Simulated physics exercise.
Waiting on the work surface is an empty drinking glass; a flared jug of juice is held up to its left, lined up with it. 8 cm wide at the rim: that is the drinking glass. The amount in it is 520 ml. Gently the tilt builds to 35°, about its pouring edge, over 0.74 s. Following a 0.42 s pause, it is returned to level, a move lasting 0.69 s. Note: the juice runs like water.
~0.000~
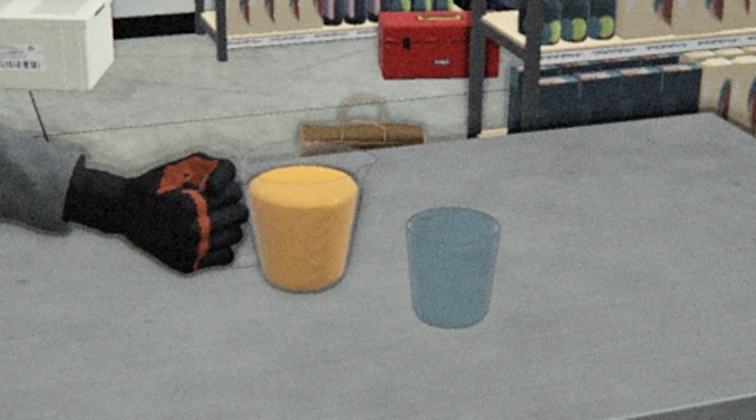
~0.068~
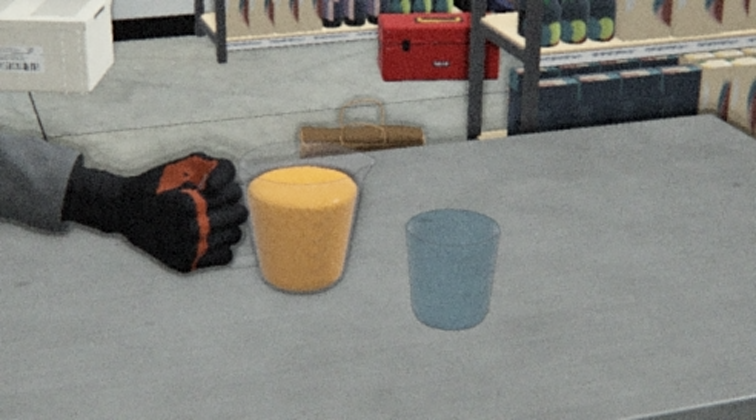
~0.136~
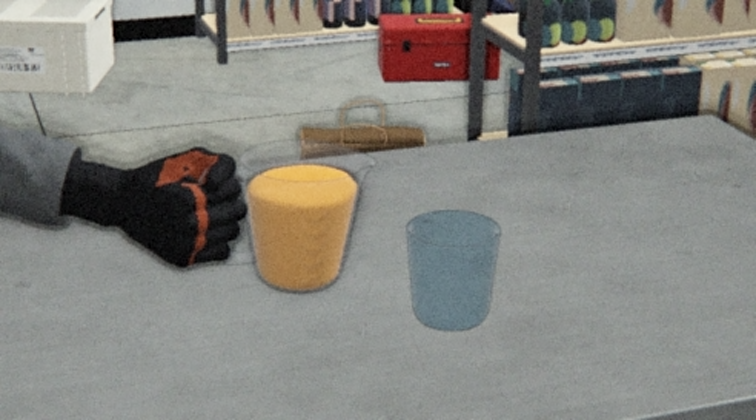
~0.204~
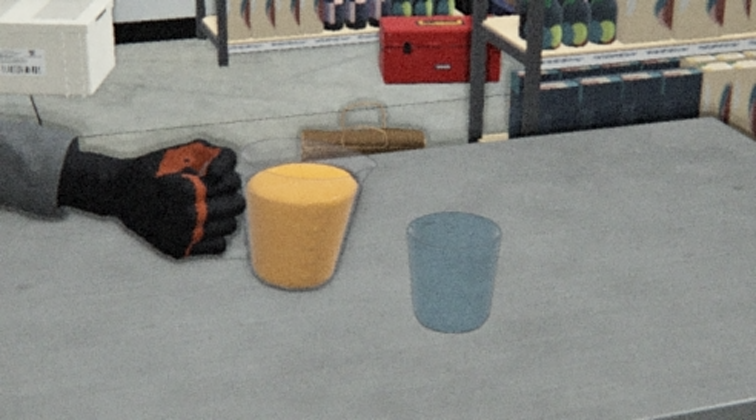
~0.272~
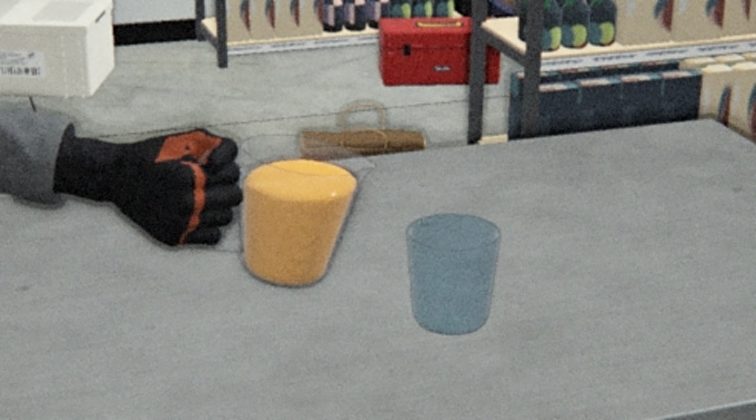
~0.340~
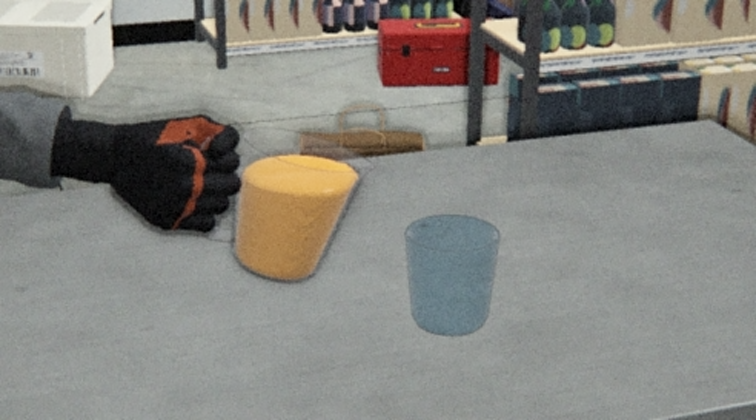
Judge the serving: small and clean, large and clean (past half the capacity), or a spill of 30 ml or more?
The serving is spoiled by a spill of 30 ml or more.
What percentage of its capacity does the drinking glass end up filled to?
I'd say it is close to 10 in a hundred full at the end.
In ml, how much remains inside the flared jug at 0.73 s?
Roughly 490 ml, give or take.
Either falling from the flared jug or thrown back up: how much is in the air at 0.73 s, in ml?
30 ml.
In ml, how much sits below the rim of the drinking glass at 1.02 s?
About 35 ml.
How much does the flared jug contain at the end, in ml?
Roughly 430 ml stays in it.
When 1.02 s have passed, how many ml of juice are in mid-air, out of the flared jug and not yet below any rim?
I'd estimate close to 20 ml in the air.
After 0.73 s the tilt is 35° and the drinking glass has 0 ml, the flared jug 490 ml, and 0 ml is on the work surface.
After 1.02 s the tilt is 35° and the drinking glass has 35 ml, the flared jug 455 ml, and 15 ml is on the work surface.
After 1.32 s the tilt is 31° and the drinking glass has 40 ml, the flared jug 435 ml, and 30 ml is on the work surface.
After 1.64 s the tilt is 7° and the drinking glass has 45 ml, the flared jug 430 ml, and 45 ml is on the work surface.
In the end the drinking glass has 45 ml, the flared jug 430 ml, and 45 ml is on the work surface.
